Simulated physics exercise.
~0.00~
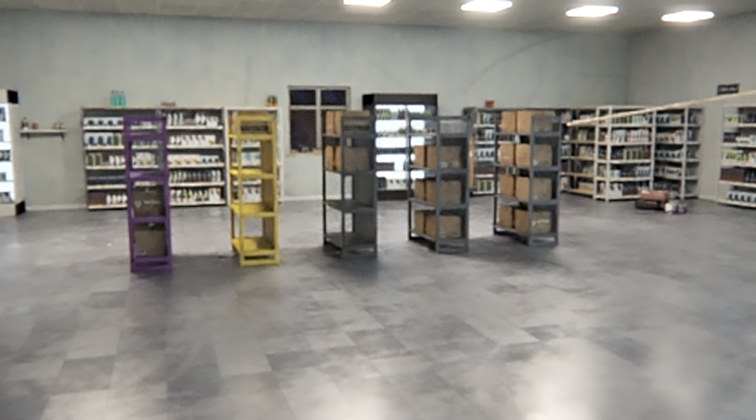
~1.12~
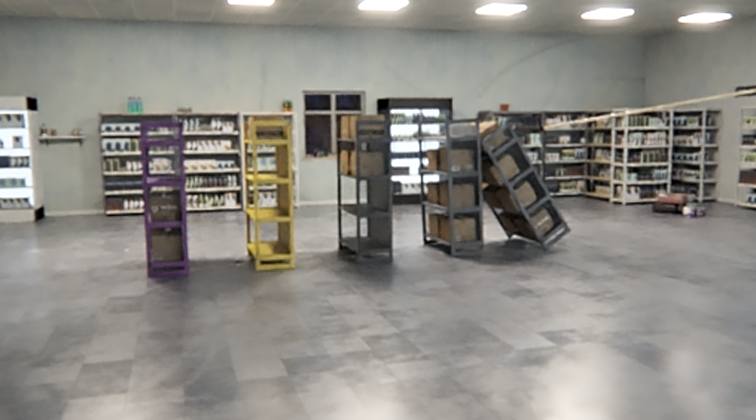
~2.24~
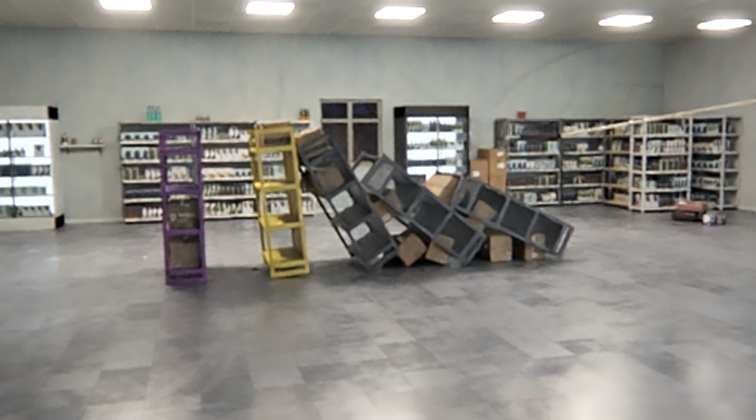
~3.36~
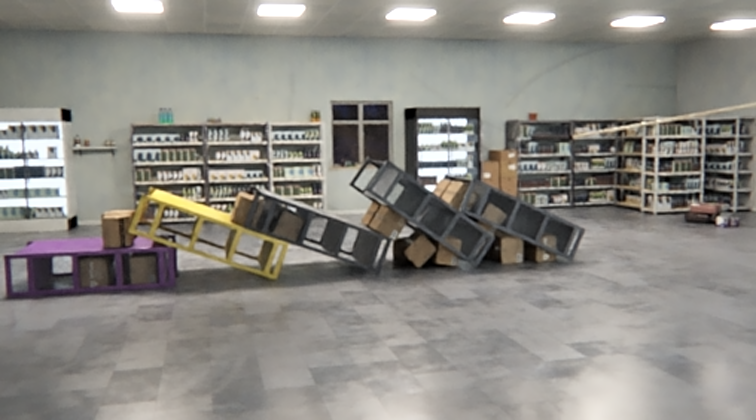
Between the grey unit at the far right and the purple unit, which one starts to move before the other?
The grey unit at the far right starts to move first, tipping left while the purple unit is still upright. The purple unit goes over only later, after the grey units have toppled.
